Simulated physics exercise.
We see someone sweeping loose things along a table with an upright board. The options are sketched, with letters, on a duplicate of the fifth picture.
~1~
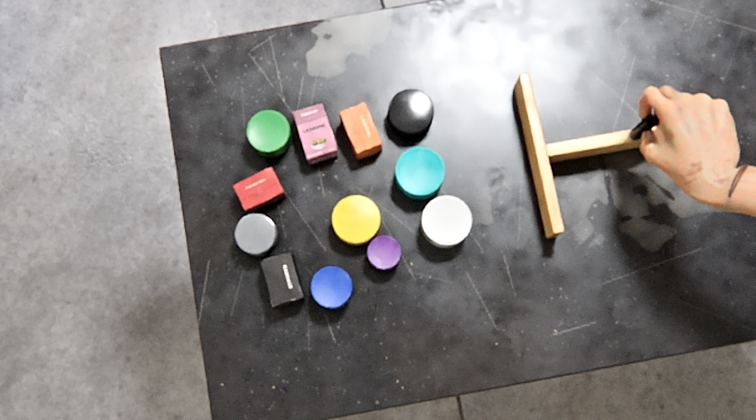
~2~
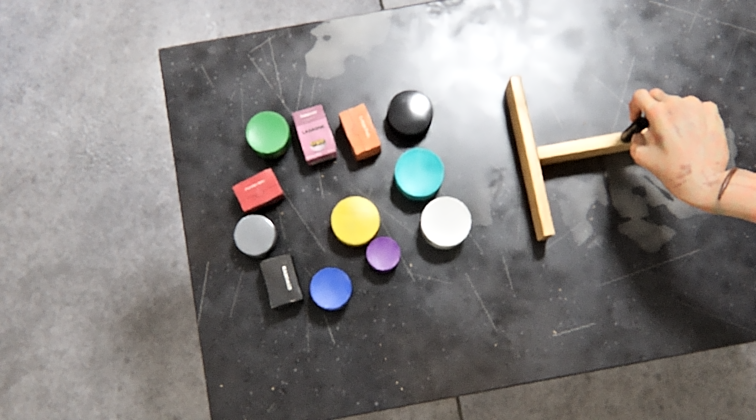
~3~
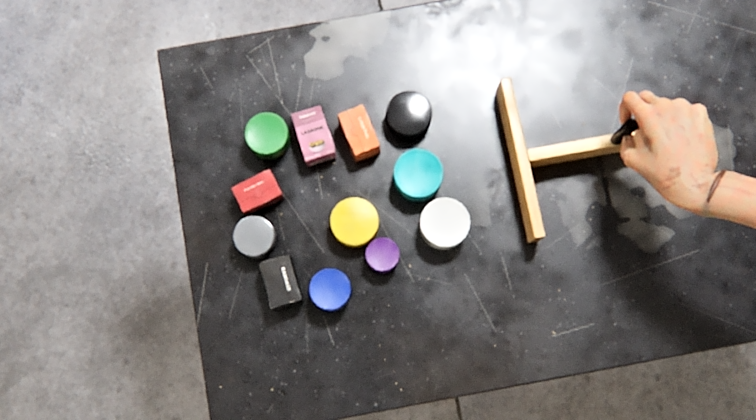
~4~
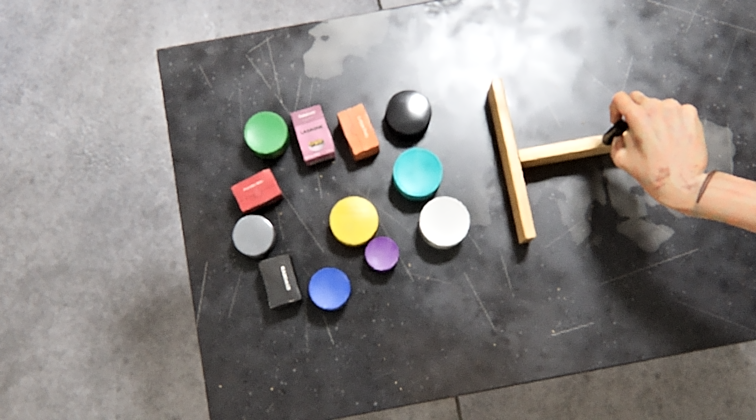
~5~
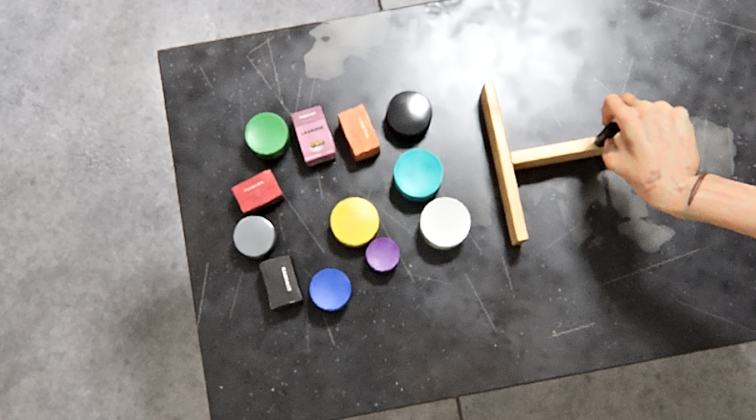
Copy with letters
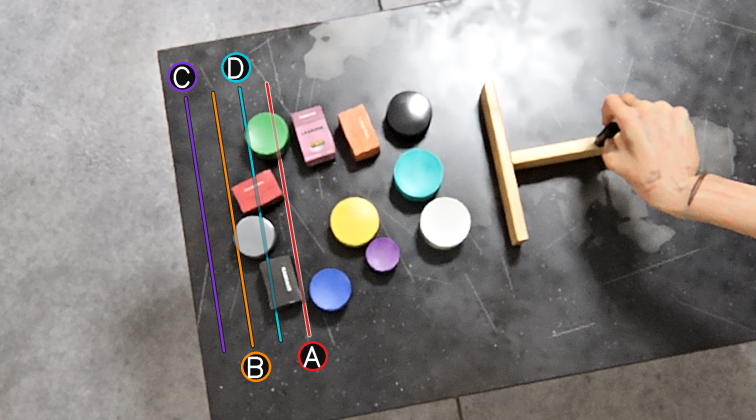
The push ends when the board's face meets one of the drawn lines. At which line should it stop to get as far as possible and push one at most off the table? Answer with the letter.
No farther than A.
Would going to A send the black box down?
By then, no.
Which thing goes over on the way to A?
The green tub.
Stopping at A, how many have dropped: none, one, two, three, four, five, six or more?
By then, one.
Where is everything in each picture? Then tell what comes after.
In the first picture, pink packet (316, 134); red packet (260, 191); turquoise tub (420, 174).
In the second picture, board (532, 154); purple jar (383, 255).
In the third picture, board (523, 156); yellow tin (355, 223).
In the fourth picture, board (513, 157); white tub (443, 224).
In the fifth picture, board (506, 159); orange box (359, 134); black pot (409, 116); black box (282, 282).
On the marked copy, A at (288, 206); B at (232, 216); C at (204, 221); D at (260, 211).
Following A. Soon after the start, board (427, 173); black pot (385, 119); orange box (353, 136).
Later, board (349, 187); green tub (206, 149); grey pot (244, 242).
In the end, board (289, 198); green tub over the edge; grey pot (194, 264); one fallen.
As for the rest, B drops six; C drops nine; D drops four.
